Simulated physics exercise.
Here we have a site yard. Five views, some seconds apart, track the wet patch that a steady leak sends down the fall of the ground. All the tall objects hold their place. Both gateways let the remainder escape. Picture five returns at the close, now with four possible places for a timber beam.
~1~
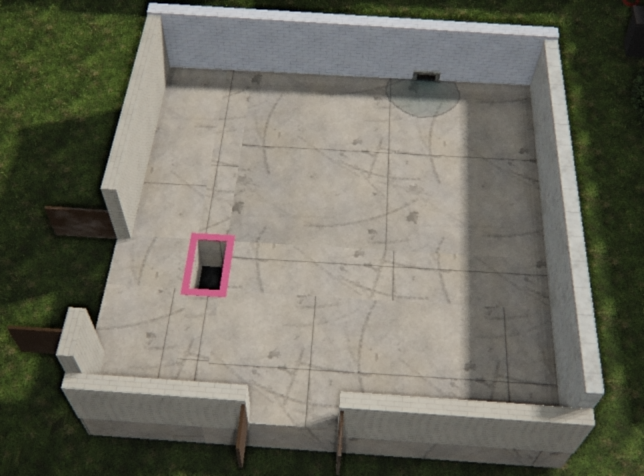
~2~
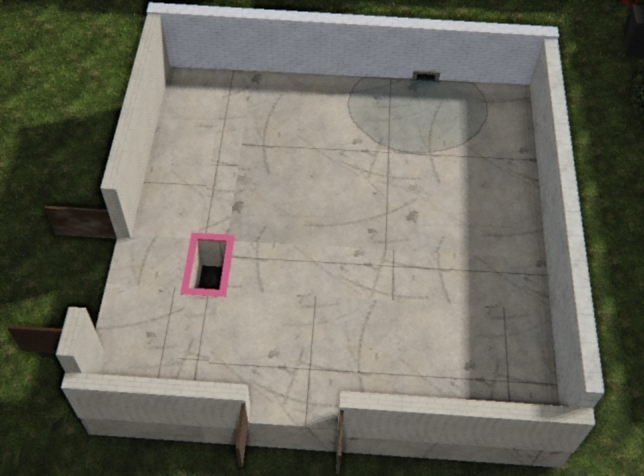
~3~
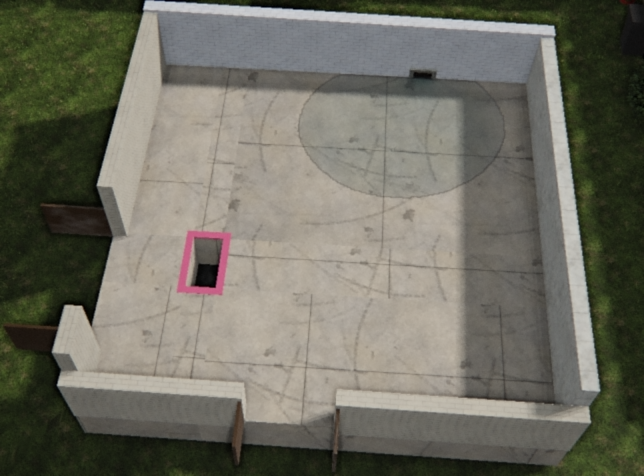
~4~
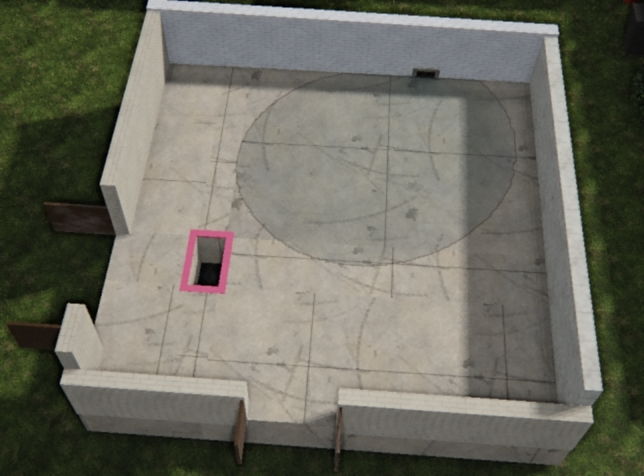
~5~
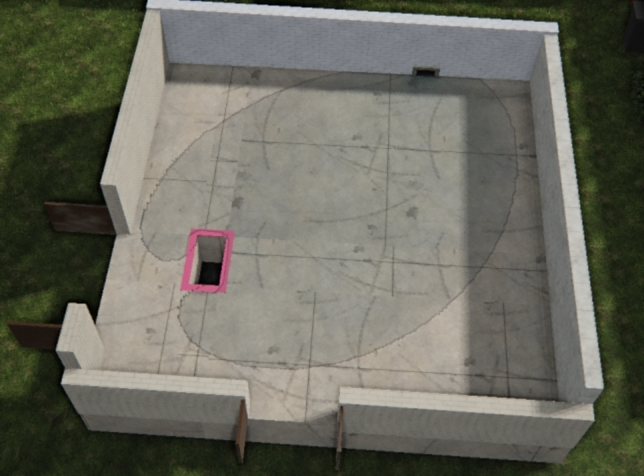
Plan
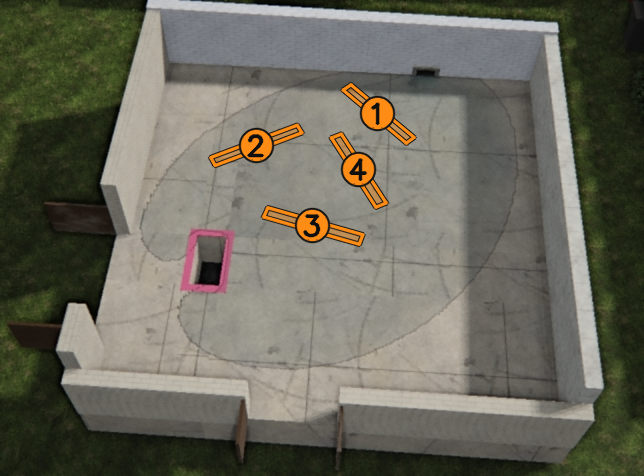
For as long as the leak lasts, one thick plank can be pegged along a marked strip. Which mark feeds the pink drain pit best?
2.
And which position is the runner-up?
3 it is.
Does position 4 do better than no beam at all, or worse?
Worse.
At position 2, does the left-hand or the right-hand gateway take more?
The left one.
On the marked copy, 1 from (347, 87) to (410, 140); 2 from (212, 161) to (299, 129); 3 from (265, 212) to (361, 239); 4 from (336, 136) to (381, 205).
With 1, about 6 % of the stream goes into the pink drain pit, about 94 % out by the gates.
With 2, about 23 % of the stream goes into the pink drain pit, about 77 % out by the gates.
With 3, about 13 % of the stream goes into the pink drain pit, about 86 % out by the gates.
With 4, about 8 % of the stream goes into the pink drain pit, about 92 % out by the gates.
